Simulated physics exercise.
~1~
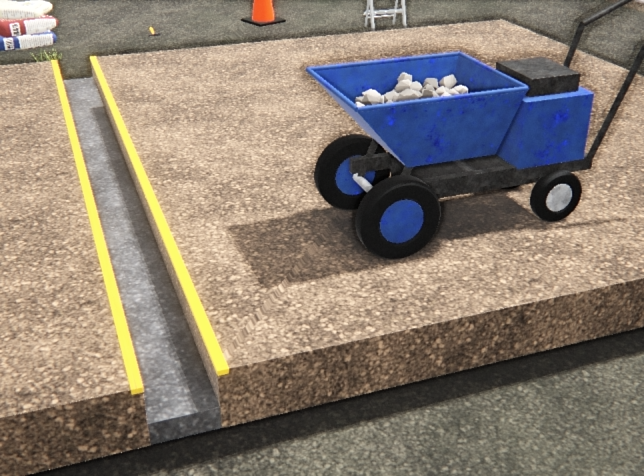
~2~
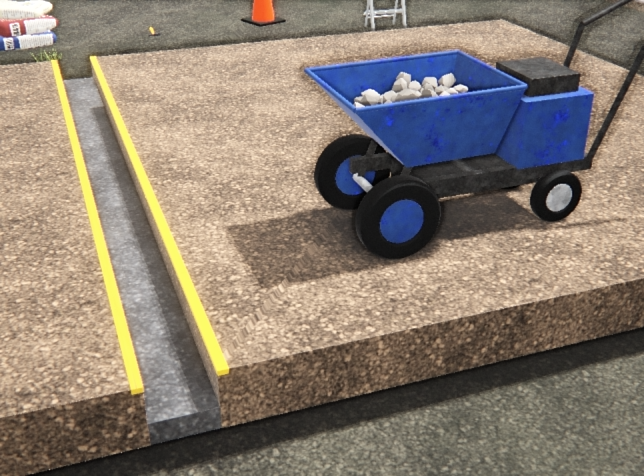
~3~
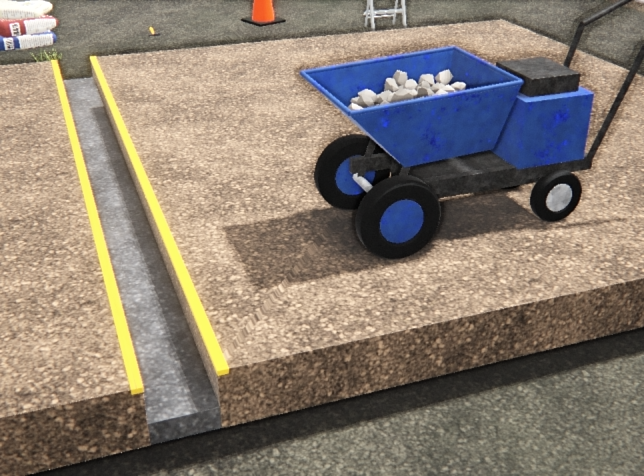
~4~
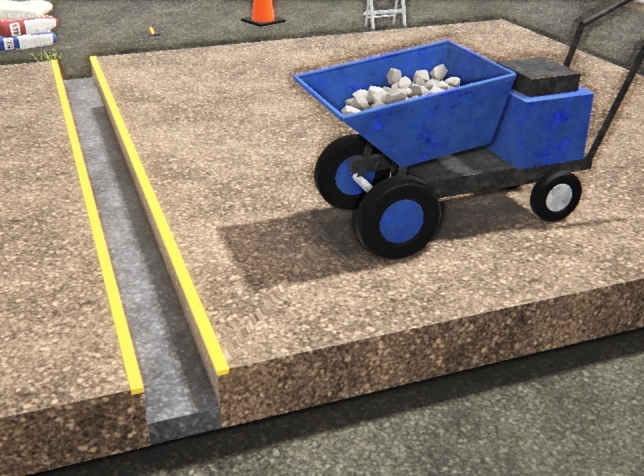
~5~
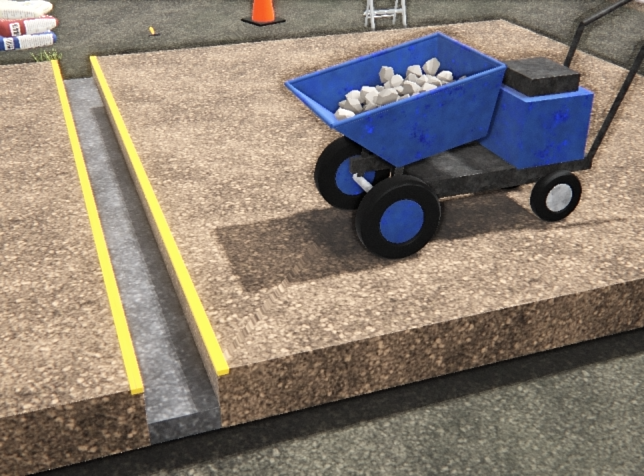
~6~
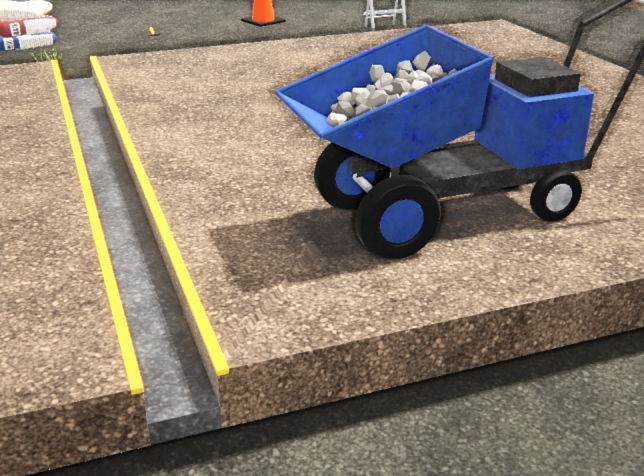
Blue skip of a powered barrow gradually tilting forward to the left, carrying broken stones, beside a narrow yellow-edged trench.
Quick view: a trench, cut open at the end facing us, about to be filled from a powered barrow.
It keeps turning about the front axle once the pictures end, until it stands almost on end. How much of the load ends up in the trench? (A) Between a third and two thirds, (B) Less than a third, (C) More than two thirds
Less than a third.
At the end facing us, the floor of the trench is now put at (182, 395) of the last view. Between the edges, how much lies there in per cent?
The share would be roughly 20 per cent.
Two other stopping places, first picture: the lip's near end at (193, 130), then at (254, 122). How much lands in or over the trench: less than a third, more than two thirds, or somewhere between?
For the first case, under a third; for the second case, beyond two thirds.
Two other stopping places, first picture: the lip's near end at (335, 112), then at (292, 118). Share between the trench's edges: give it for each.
Roughly 40 percent the first time, roughly 80 percent the second.
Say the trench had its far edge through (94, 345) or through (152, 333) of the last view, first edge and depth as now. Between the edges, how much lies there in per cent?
20 %, 20 %.
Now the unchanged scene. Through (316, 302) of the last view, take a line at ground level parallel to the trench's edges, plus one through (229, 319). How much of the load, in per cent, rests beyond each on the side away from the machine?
About 70 percent, then about 30 percent.
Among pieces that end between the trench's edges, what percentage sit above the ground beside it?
Around 0 per cent.
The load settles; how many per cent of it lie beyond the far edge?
It comes to close to 0 %.
Soon, skip tipped steeply; all in the skip.
A while on, skip tipped right over; most in the skip; about a quarter short of the trench; a stray few in or heaped over the trench.
Towards the end, skip tipped right over; about a quarter in the skip; about half short of the trench; a small part in or heaped over the trench.
Finally, skip tipped right over; about a quarter in the skip; about half short of the trench; about a quarter in or heaped over the trench; none beyond it.
